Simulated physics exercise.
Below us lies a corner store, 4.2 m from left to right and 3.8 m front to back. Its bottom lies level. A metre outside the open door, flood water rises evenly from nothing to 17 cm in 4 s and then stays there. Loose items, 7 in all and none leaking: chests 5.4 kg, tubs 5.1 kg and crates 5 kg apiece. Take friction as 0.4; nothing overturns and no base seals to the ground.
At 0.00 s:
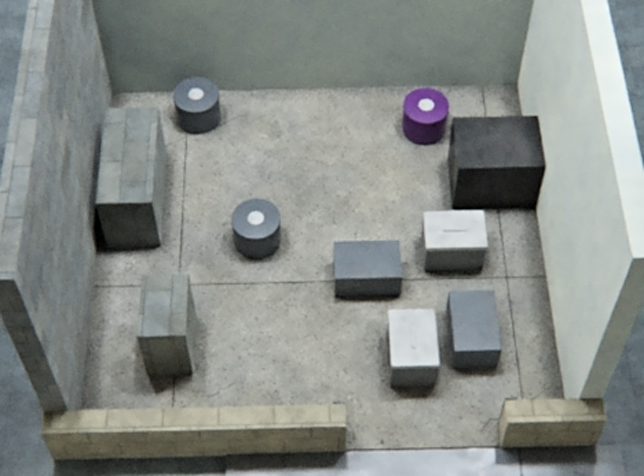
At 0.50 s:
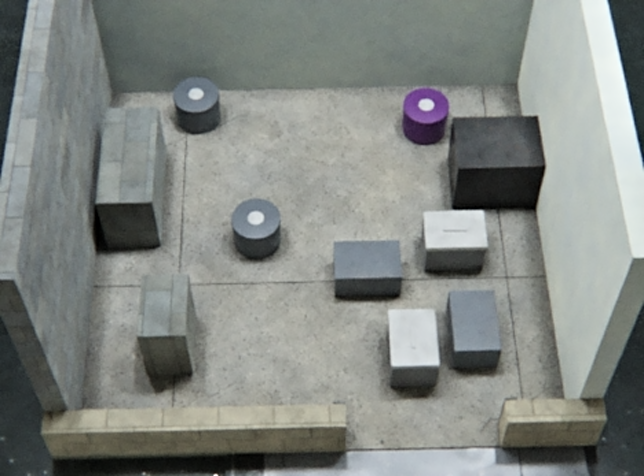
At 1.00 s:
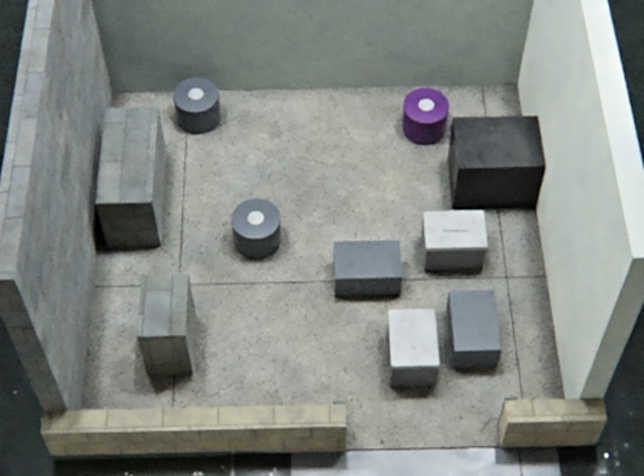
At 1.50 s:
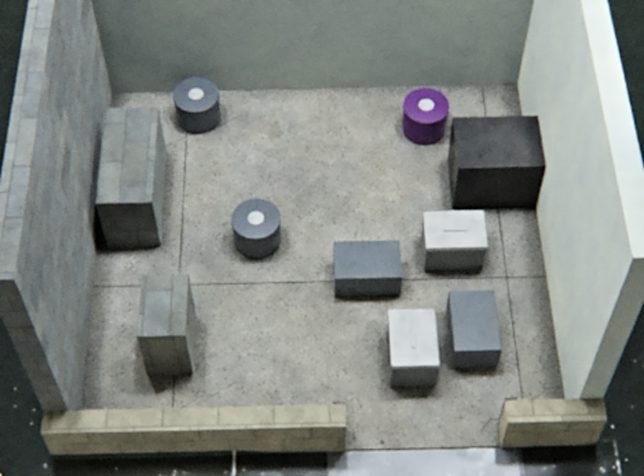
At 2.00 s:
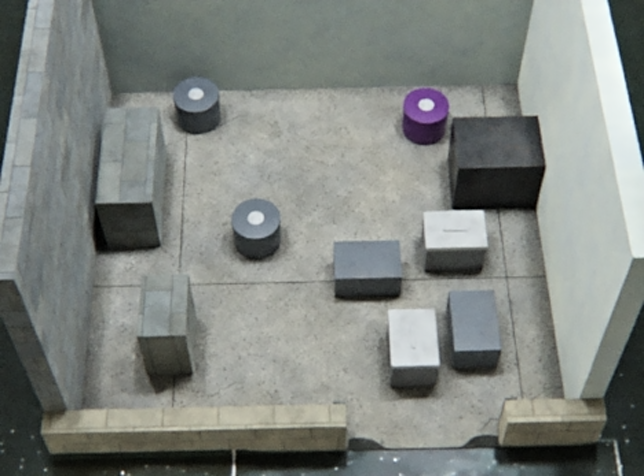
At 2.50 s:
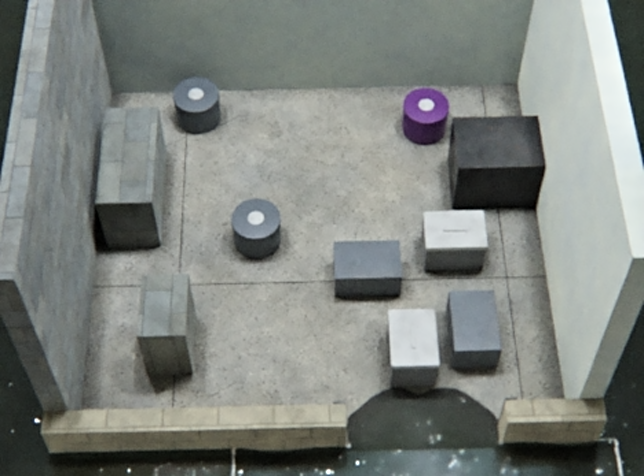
Dark water creeping through the front gap of a roofless store onto the pale floor, while the tubs and crates stay still.
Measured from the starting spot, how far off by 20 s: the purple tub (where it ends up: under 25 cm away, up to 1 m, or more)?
Purple tub moves a short way.
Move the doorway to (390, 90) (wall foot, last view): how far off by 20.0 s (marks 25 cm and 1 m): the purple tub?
Then the purple tub ends far away.
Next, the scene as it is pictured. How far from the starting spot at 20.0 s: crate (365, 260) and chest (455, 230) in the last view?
In turn: 80 cm, 200 cm.
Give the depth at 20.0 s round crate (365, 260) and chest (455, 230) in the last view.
Roughly 13 and 12 cm.
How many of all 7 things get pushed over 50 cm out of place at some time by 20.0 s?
7 of them.
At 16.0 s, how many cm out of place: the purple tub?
Roughly 40 cm by then.
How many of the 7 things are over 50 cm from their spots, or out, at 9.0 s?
7 of them.
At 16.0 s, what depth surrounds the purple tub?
About 14 cm.
After 4.0 s the purple tub is near (426, 105), 0.0 m from its start, aground; 0 afloat.
After 9.0 s the purple tub is near (504, 109), 0.8 m from its start, afloat; 7 afloat.
After 16.0 s the purple tub is near (449, 72), 0.4 m from its start, afloat; 7 afloat.
After 20.0 s the purple tub is near (451, 72), 0.4 m from its start, afloat; 7 afloat.
